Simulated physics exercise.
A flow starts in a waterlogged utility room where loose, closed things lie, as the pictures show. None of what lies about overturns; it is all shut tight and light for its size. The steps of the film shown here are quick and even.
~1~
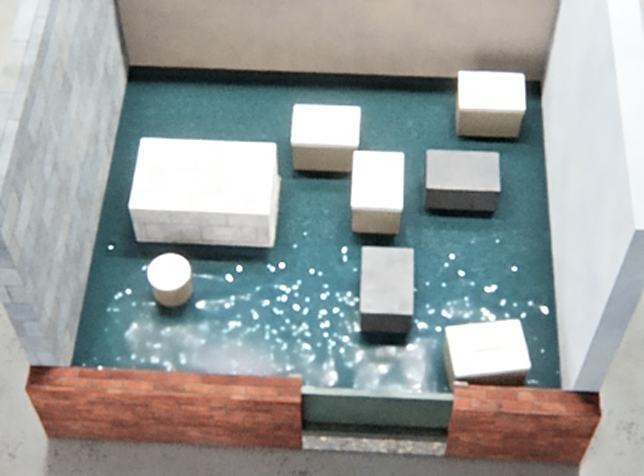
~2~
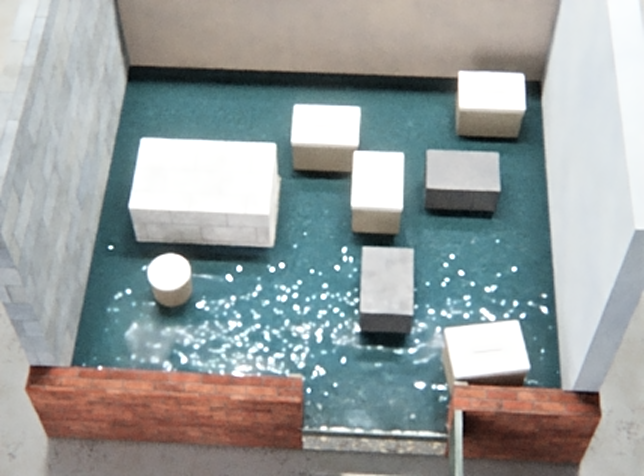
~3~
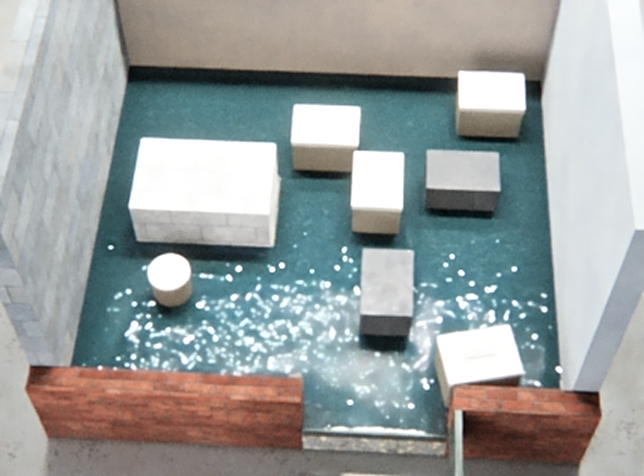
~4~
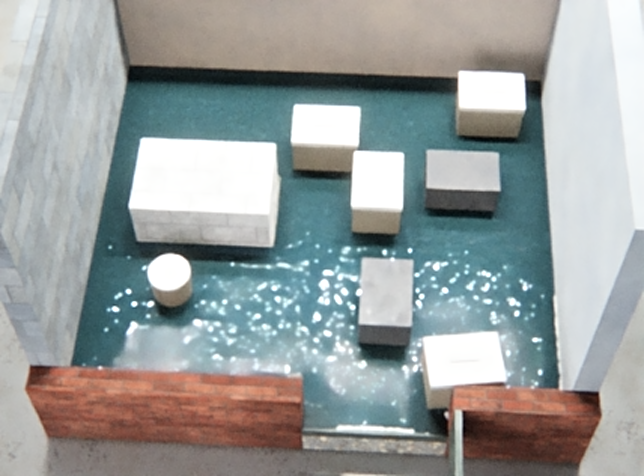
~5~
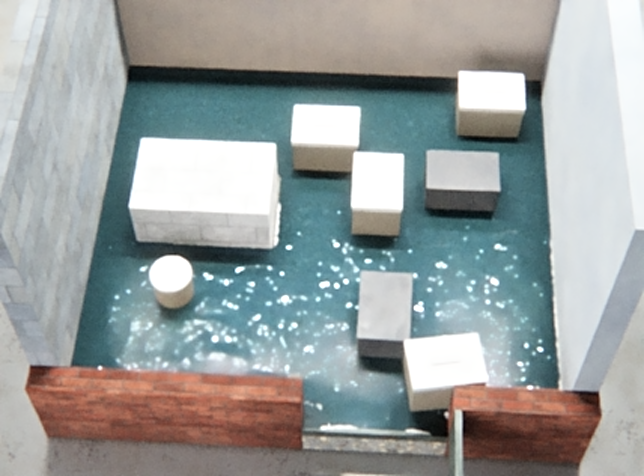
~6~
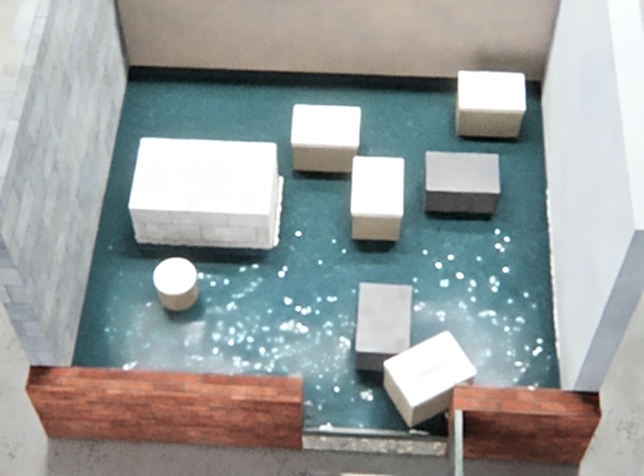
A miniature walled room with a flooded, glinting dark green floor fills the view, seen from above by a still camera, with a low brick wall and gap in front. A large white block sits left above a small pale cylinder, with cream and grey boxes at centre and right. The gap's panel swings open, then the front cream box drifts left, turning, as the nearest grey box slides forward.
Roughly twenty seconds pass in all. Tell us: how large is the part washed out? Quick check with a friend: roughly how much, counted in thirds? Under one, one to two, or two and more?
Two or more thirds.
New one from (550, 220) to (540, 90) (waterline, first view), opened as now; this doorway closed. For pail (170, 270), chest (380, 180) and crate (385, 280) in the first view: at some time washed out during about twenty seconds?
Retained, lost and lost.
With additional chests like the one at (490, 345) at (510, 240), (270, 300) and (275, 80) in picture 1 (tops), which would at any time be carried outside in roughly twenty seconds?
First copy escapes, second copy escapes, third copy doesn't escape.
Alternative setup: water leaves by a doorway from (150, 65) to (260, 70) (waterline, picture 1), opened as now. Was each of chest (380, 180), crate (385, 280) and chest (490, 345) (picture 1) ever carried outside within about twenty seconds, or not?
Lab note - object 1: Escaped; object 2: Retained; object 3: Retained.
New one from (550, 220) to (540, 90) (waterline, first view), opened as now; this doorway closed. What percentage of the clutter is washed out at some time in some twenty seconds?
90 per cent or so.
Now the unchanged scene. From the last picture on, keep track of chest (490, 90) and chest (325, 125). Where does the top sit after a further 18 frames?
Look for them around (500, 129) and (344, 230).
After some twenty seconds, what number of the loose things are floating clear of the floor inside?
Exactly 1.
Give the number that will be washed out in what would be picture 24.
Total: 2.
A moment on, 2 of 7 are out; 5 afloat.
Next, 2 of 7 are out; 5 afloat.
Later, 6 of 7 are out; 1 afloat.
In the end, 6 of 7 are out; 1 afloat.
